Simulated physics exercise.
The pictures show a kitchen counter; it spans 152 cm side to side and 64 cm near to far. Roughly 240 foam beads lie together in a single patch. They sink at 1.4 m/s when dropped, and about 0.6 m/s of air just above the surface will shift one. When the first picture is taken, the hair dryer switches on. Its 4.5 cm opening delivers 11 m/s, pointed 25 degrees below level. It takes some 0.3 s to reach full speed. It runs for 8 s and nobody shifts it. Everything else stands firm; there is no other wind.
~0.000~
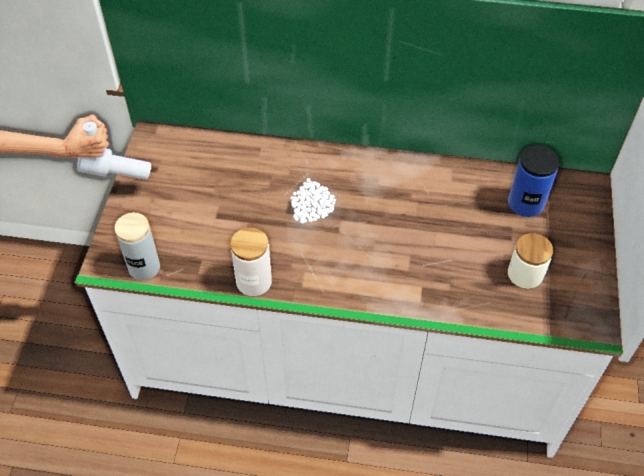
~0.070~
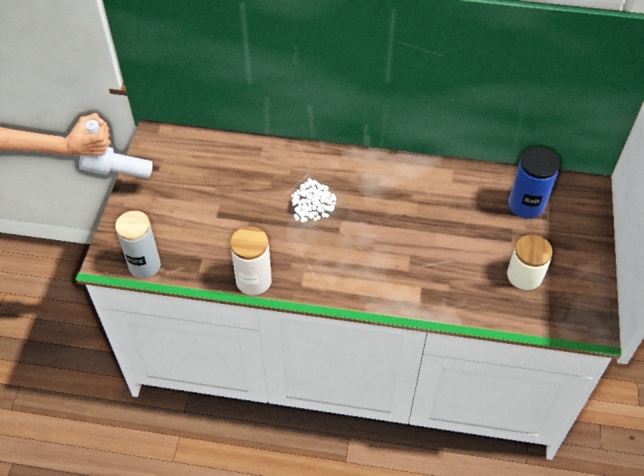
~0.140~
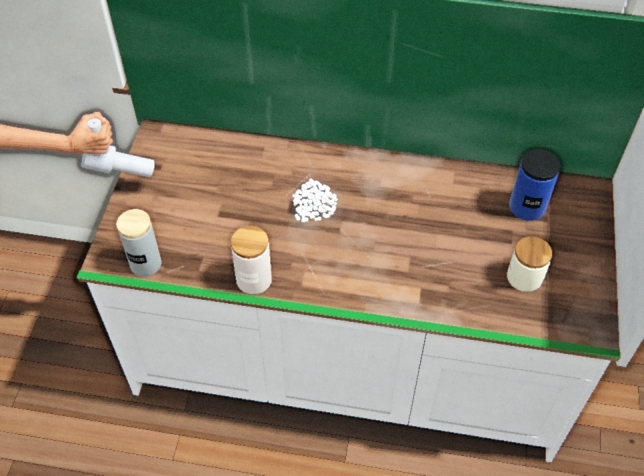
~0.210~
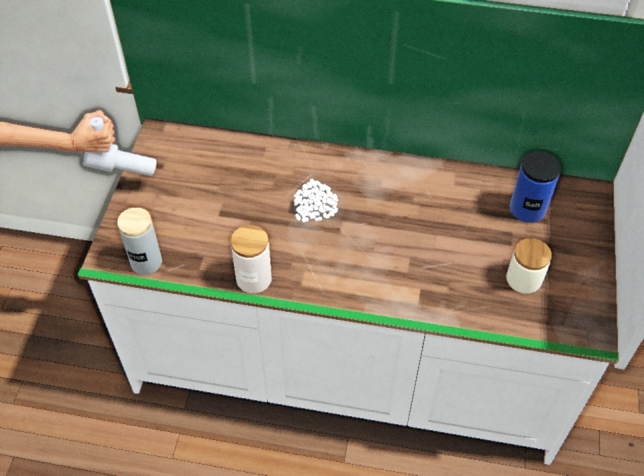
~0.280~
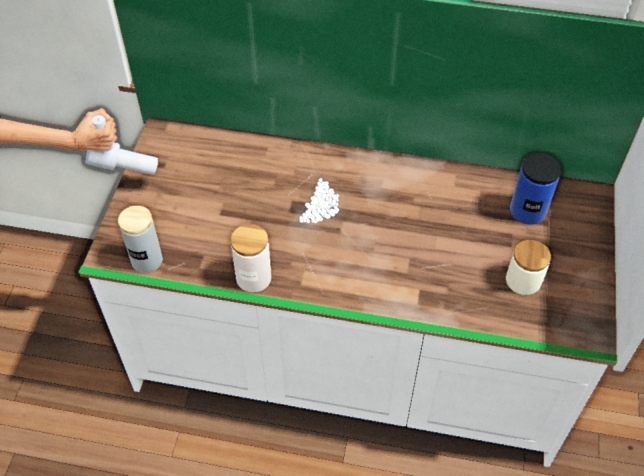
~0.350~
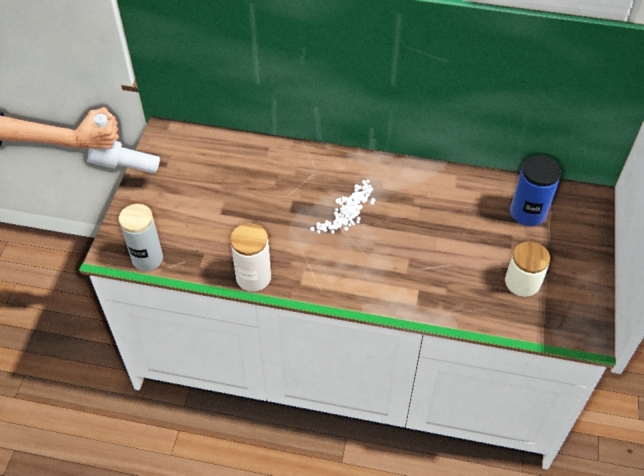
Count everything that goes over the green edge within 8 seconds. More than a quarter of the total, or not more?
More than a quarter.
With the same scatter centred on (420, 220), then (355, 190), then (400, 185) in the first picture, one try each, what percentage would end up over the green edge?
First try 90 %, second 100 %, third 90 %.
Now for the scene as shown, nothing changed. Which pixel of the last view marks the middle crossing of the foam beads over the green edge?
At roughly pixel (609, 364).
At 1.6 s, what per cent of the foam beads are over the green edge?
Roughly 2 per cent.
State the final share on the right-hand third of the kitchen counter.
I'd estimate around 5 per cent.
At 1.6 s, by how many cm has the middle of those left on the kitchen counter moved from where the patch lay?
I'd guess near 80 cm.
After 1.6 s, 2 % are over the green edge; the middle of those still in play is near (580, 265); 0 % have settled or left.
After 2.6 s, 68 % are over the green edge; the middle of those still in play is near (602, 259); 58 % have settled or left.
After 4.4 s, 88 % are over the green edge; 88 % have settled or left.
After 8.0 s, at the end, 95 % are over the green edge.
